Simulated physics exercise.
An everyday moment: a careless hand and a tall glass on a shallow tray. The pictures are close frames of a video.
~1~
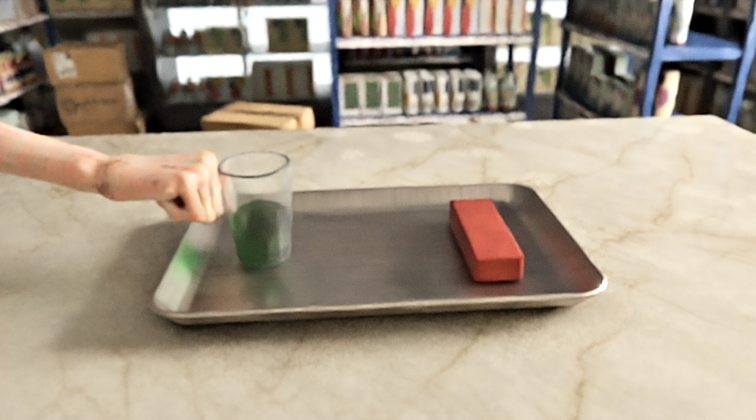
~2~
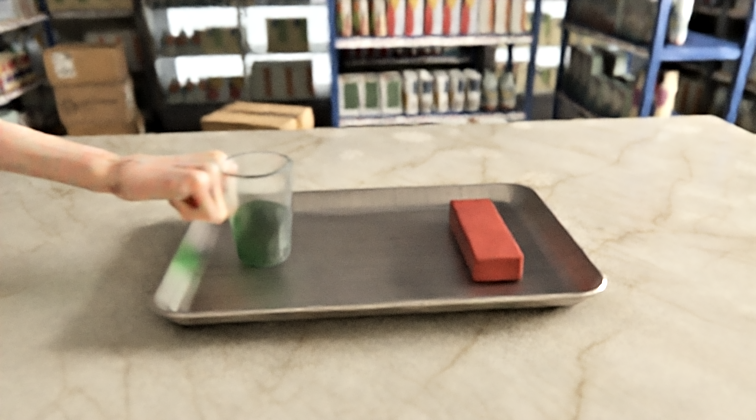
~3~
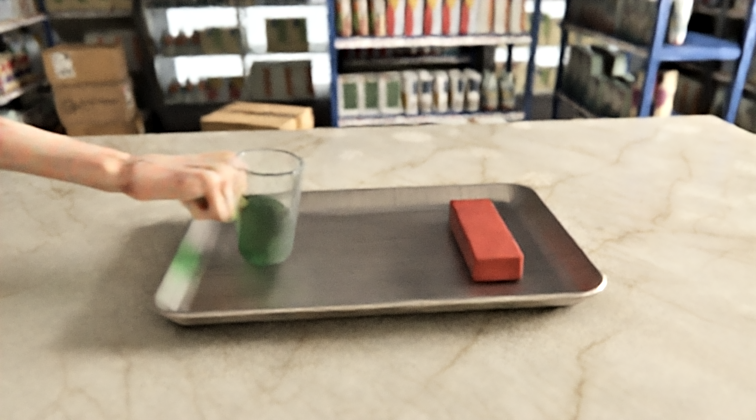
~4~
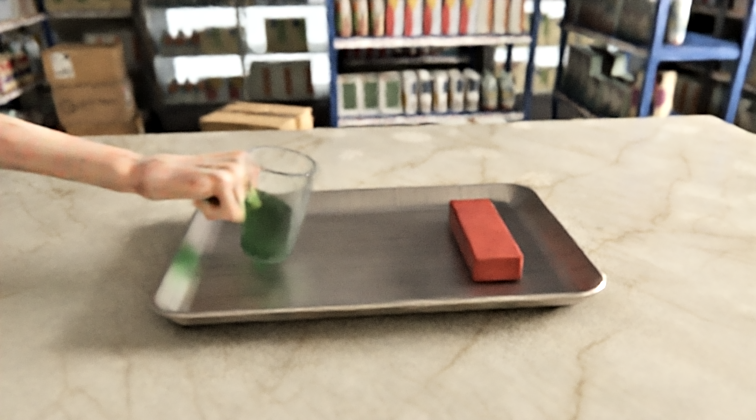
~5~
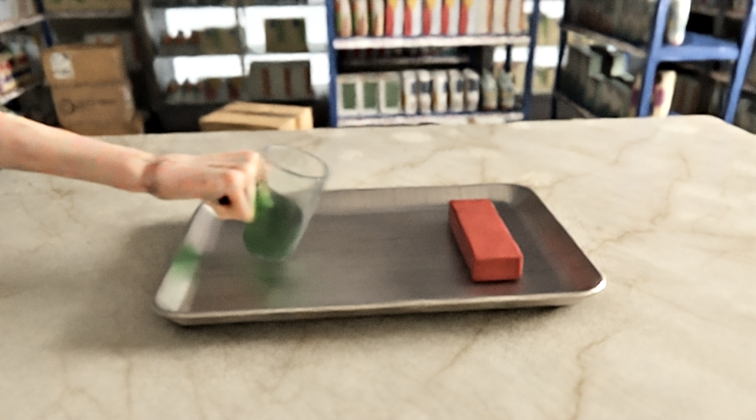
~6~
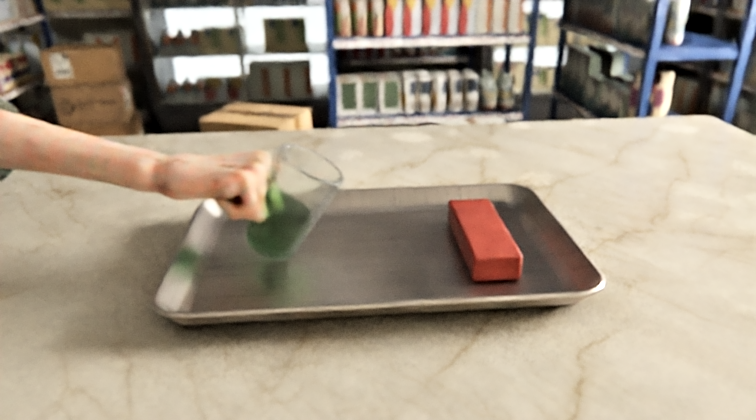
A hand pushing a clear glass with green contents, tilting it steadily rightward on a metal tray beside a fixed red block.
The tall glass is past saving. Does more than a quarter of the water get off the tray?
As it turns out, less than a quarter leaves the tray.
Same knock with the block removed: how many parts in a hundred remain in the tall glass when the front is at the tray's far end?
Close to 50 per cent.
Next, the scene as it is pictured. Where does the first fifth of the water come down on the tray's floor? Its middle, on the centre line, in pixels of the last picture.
Roughly at (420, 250).
A moment on, the tall glass lies on its side and 100 per cent is in the glass, 0 on the tray and 0 above or beyond its rim.
Next, the tall glass lies on its side and 54 per cent is in the glass, 41 on the tray and 5 above or beyond its rim.
Then the tall glass lies on its side and 27 per cent is in the glass, 56 on the tray and 17 above or beyond its rim.
Later the tall glass lies on its side and 15 per cent is in the glass, 81 on the tray and 5 above or beyond its rim.
In the end 95 per cent is held by tray and glass, 5 is off the tray.
